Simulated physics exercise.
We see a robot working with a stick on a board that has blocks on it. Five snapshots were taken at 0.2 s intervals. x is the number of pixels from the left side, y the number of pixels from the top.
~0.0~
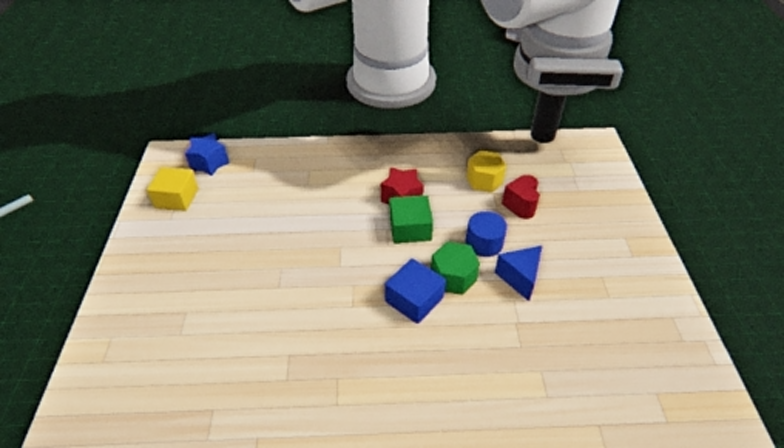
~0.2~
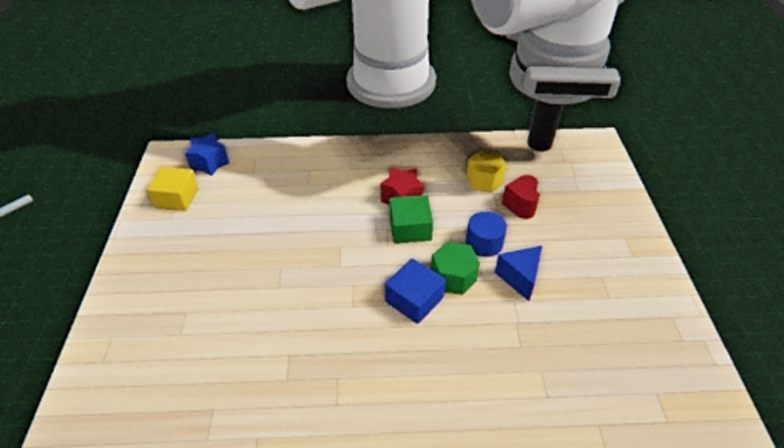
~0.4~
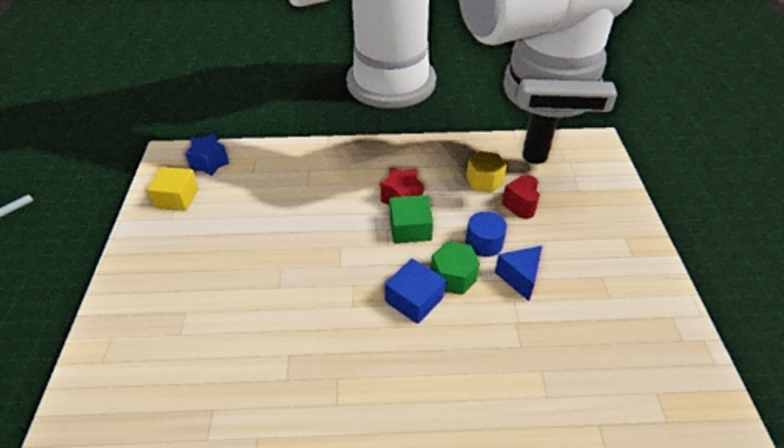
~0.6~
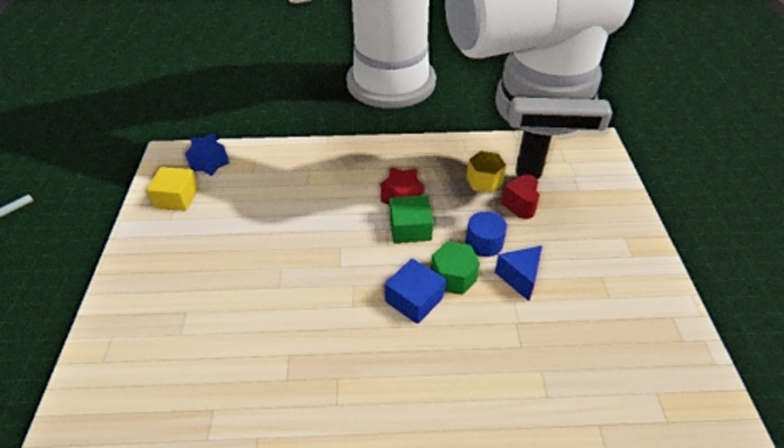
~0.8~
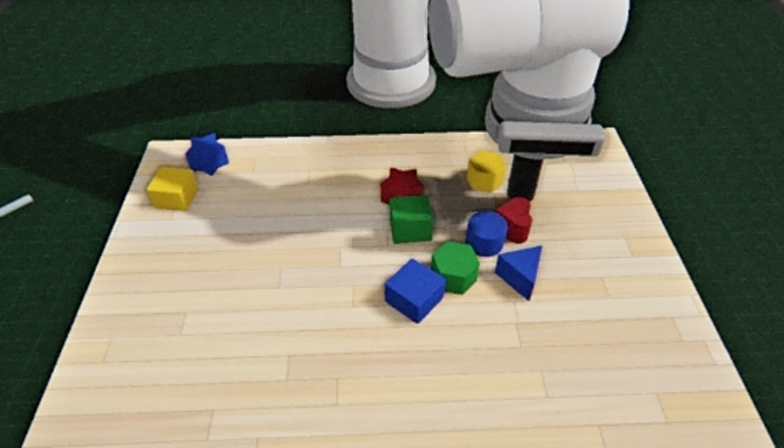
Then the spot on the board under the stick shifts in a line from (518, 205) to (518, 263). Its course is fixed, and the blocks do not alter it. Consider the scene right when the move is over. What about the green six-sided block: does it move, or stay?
The green six-sided block will stay where it is.
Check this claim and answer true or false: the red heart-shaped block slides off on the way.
Verdict: False.
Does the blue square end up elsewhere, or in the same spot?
Not moved.
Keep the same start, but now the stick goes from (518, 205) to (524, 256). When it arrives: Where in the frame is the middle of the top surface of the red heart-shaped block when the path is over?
The top centre is at (518, 259).
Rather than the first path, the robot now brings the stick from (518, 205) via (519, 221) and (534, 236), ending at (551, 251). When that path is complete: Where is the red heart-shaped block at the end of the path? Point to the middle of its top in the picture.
The red heart-shaped block ends near (527, 241).
What follows on the original path. Halfway along, stick at (520, 223); blue circle at (485, 227); red heart-shaped block at (521, 236), turned 50° clockwise; blue triangle at (525, 264).
At the end, stick at (520, 253); blue square unmoved; green six-sided block unmoved; blue circle at (485, 227); red heart-shaped block at (519, 269), turned 55° clockwise; blue triangle at (526, 298), turned 15° anticlockwise.
